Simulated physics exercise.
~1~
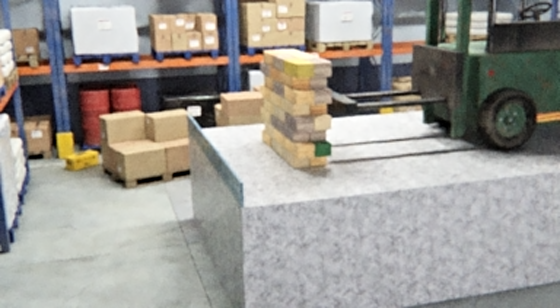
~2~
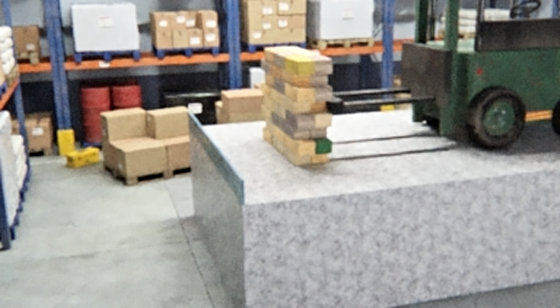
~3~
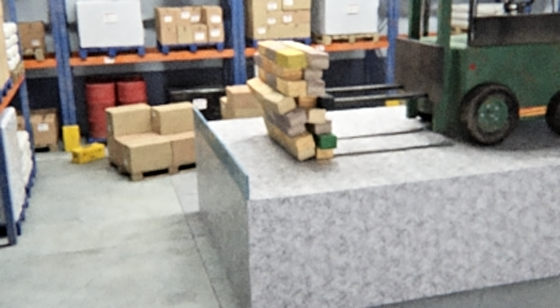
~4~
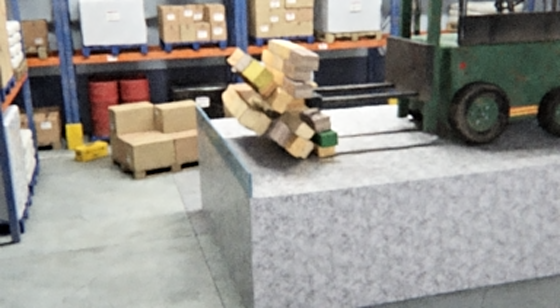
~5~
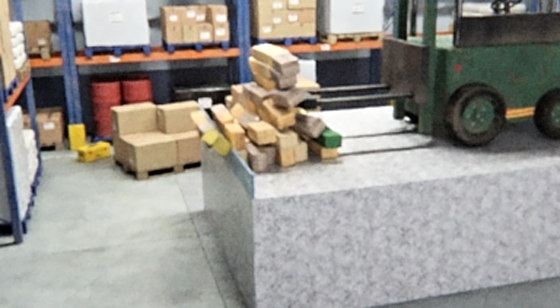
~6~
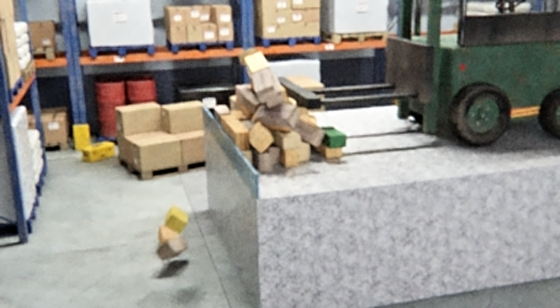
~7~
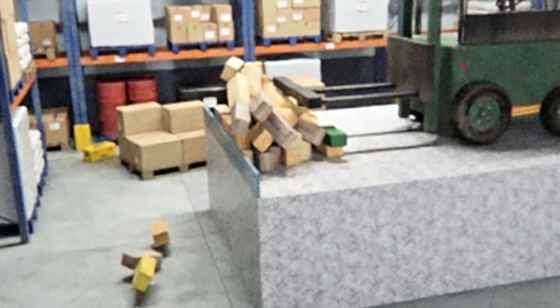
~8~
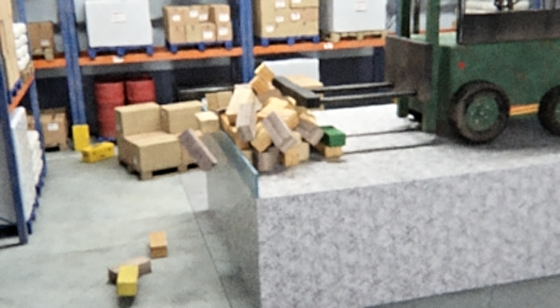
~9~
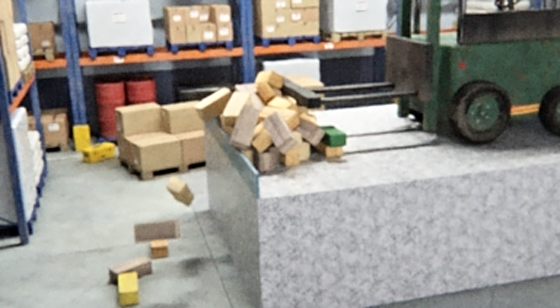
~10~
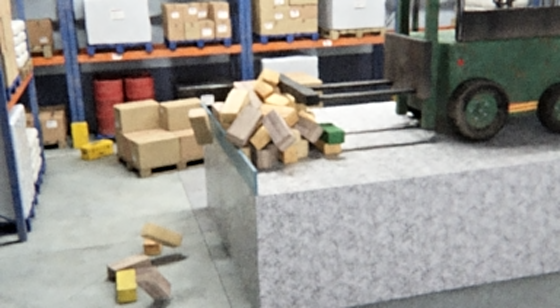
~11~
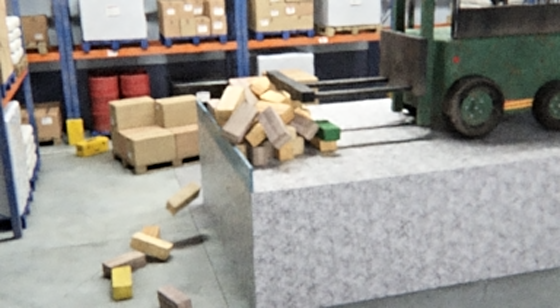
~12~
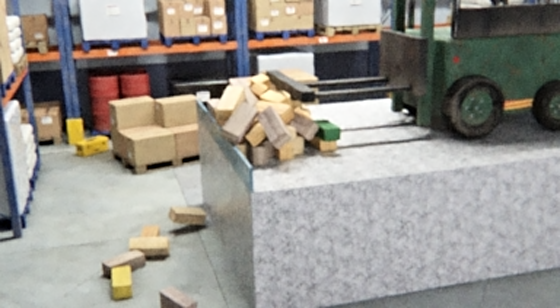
In a warehouse lined with blue and orange racking and stacked cartons, a neat block of timber offcuts stands near the edge of a raised grey platform, with a green lift truck behind it on the right. The truck's beam pushes left into the stack, which tilts, bends and breaks apart toward the low board at the edge. A yellow offcut tumbles over and drops to the floor, and a few others follow it down. The truck stops while the last loose pieces slip off. Most of the offcuts end in a jumbled heap on top, a green one still at its base, with a handful scattered below.
